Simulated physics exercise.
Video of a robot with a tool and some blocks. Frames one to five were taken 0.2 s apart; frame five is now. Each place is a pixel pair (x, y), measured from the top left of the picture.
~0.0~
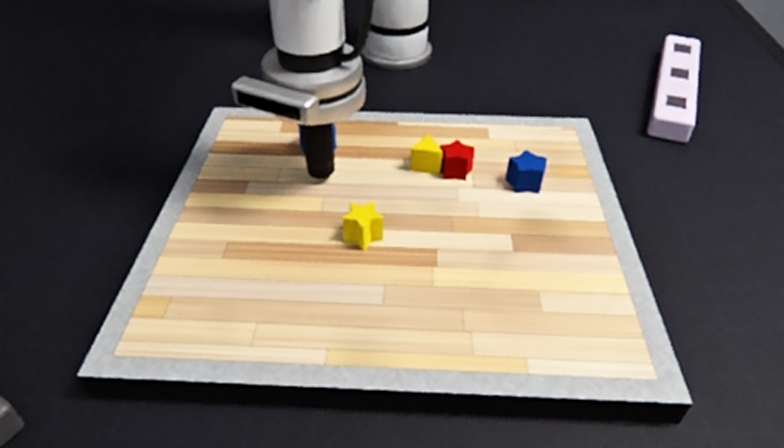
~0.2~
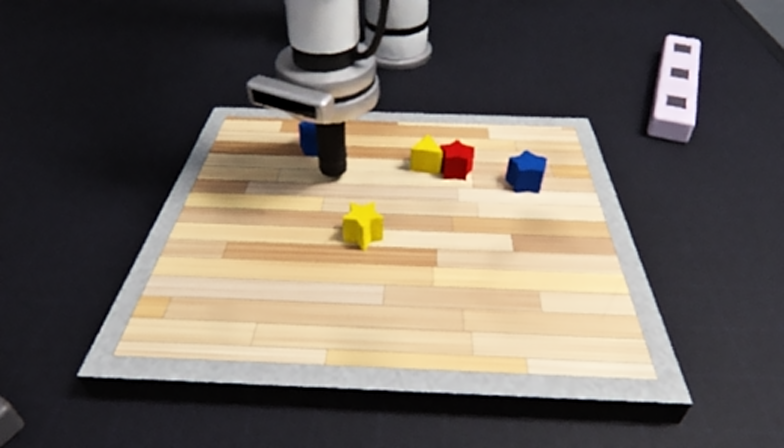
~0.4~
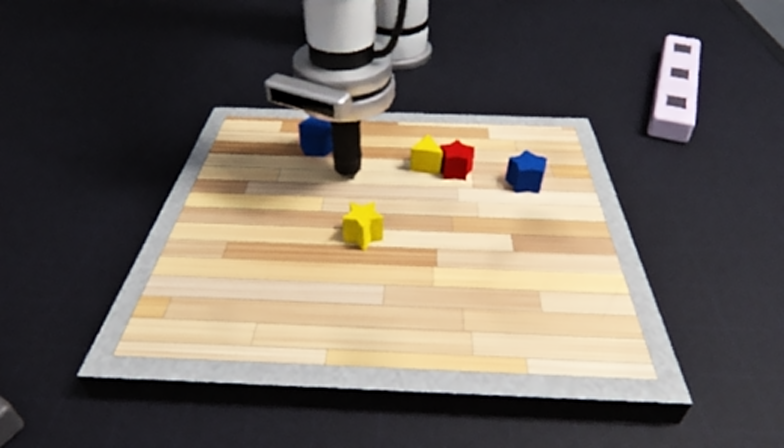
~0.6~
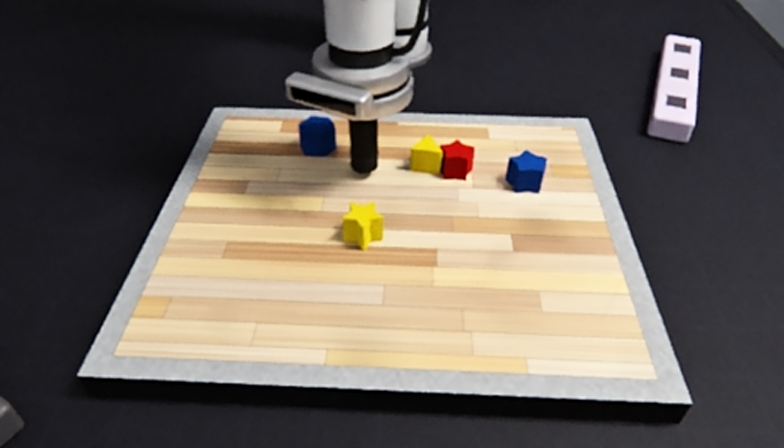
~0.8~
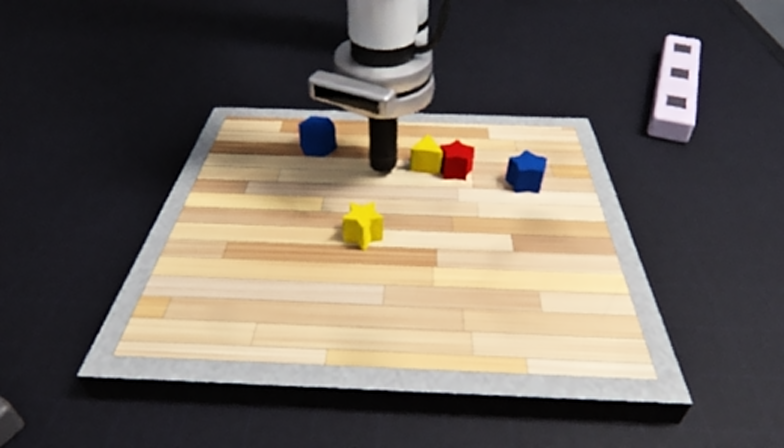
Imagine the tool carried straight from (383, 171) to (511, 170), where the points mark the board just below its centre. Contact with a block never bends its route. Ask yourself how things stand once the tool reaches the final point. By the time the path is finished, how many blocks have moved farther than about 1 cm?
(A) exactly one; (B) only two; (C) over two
C: Over two.
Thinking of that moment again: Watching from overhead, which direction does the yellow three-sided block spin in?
It goes round opposite to clock hands.
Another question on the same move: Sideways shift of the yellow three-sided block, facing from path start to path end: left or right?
Moves left.
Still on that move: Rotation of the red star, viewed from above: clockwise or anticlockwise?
Overhead view: Clockwise.
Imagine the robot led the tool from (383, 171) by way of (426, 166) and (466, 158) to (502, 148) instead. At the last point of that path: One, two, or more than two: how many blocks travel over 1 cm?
Answer: Two blocks.
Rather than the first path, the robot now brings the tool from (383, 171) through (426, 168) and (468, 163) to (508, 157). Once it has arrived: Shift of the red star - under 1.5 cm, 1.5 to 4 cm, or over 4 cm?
Distance: Above 4 cm.
What follows on the original path. One third of the way, tool at (428, 164); yellow three-sided block at (451, 139), turned 40° anticlockwise; red star at (477, 146), turned 60° clockwise.
Two thirds of the way, tool at (471, 164); yellow three-sided block at (466, 134); red star at (502, 146), turned 95° clockwise.
At the end, tool at (512, 164); blue hexagon not moved; yellow three-sided block at (466, 133), turned 125° anticlockwise; red star at (540, 144), turned 75° clockwise; blue star at (547, 164), turned 30° clockwise.
